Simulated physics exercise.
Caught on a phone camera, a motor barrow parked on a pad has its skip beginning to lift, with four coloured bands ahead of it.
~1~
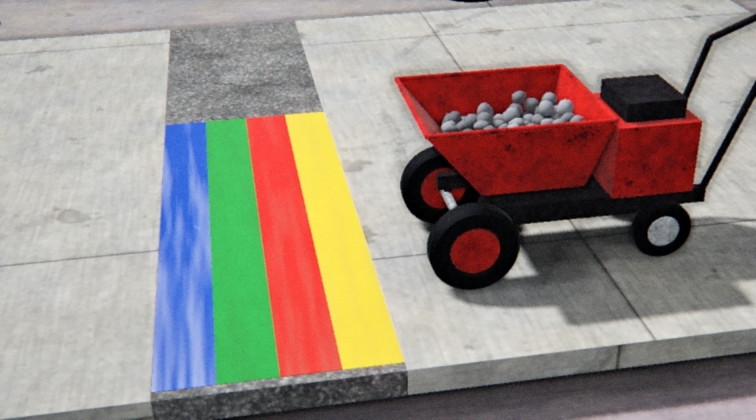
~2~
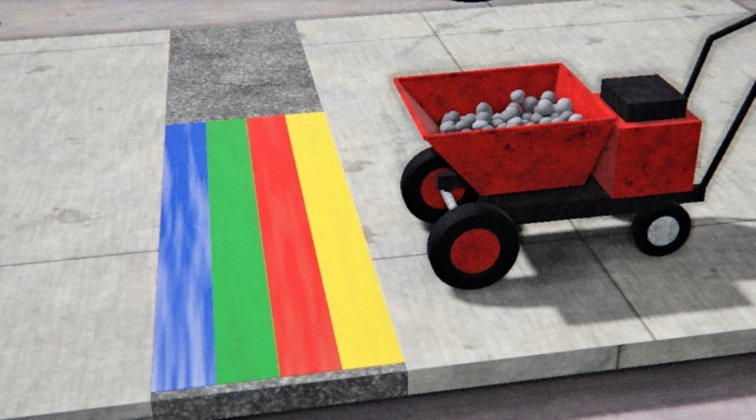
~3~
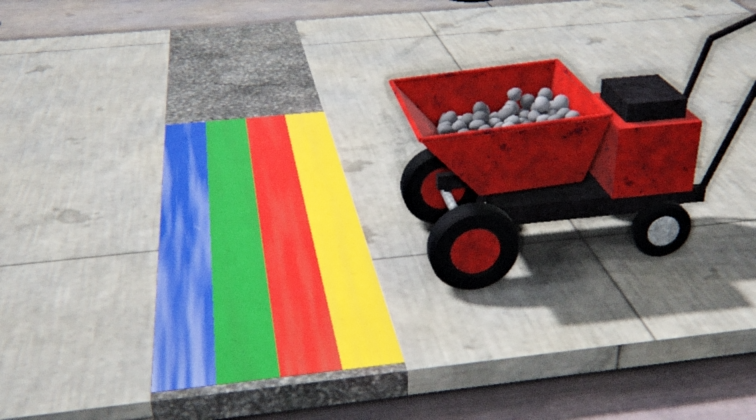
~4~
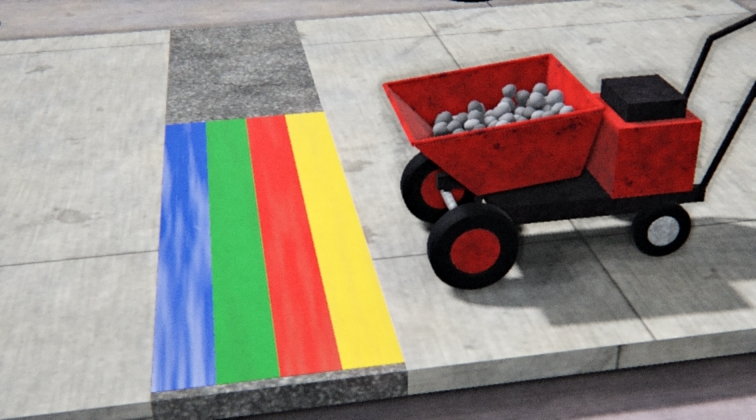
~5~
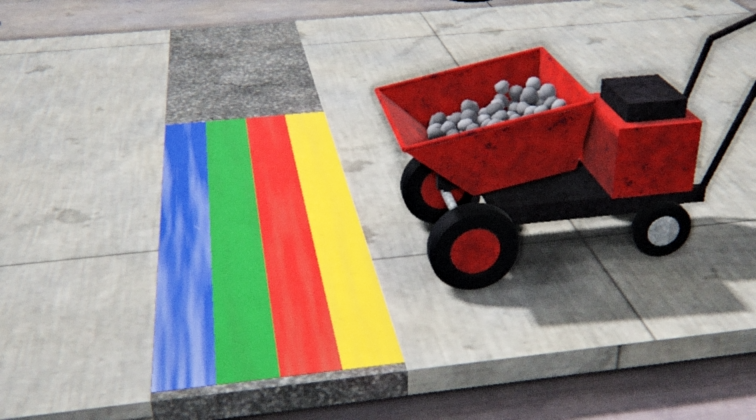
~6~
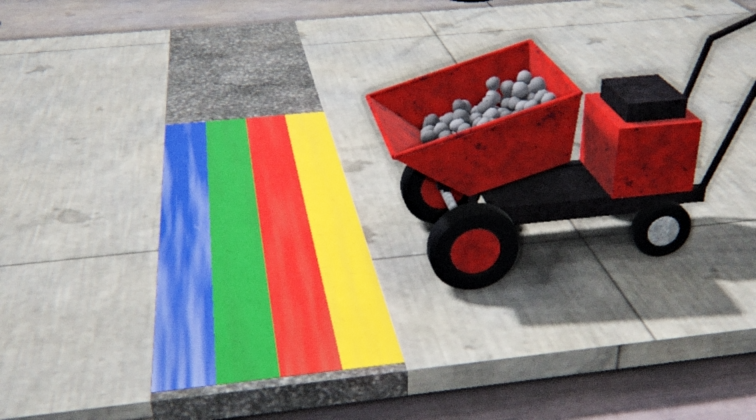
A red motor barrow with black wheels and a skip of round grey cobbles stands at the right on pale paving, seen from slightly above by a still camera. To its left, blue, green, red and yellow bands lie side by side on a grey strip. The skip starts level, then slowly tilts leftward, its rear rising off the chassis while the wheels stay put.
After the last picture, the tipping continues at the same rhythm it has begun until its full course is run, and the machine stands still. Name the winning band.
The red band.
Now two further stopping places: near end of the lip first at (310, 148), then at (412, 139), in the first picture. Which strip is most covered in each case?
In turn: The strip in blue; the red strip.
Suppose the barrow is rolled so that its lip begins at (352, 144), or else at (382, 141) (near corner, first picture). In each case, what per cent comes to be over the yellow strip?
In order, close to 0 and 0 in a hundred.
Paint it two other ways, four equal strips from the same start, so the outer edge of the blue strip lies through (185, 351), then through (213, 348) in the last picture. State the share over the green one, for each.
Shares: About 30 per cent; about 30 per cent.
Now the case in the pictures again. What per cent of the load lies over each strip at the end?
Shares by strip - yellow: 10 per cent; red: 45 per cent; green: 15 per cent; blue: 5 per cent.
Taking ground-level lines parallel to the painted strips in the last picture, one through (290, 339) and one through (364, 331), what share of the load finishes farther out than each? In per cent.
Close to 30 % and 80 %, in that order.
Soon after the last picture, skip tipped steeply; all in the skip.
A little later, skip tipped steeply; most in the skip; a stray few over the yellow strip; a small part over the red strip; a stray few over the green strip.
Later still, skip tipped right over; about a quarter in the skip; a small part over the yellow strip; about half over the red strip; about a quarter over the green strip; a small part over the blue strip; a stray few off the paint.
At rest, skip tipped right over; about a quarter in the skip; a small part over the yellow strip; about half over the red strip; about a quarter over the green strip; a small part over the blue strip; a stray few off the paint.
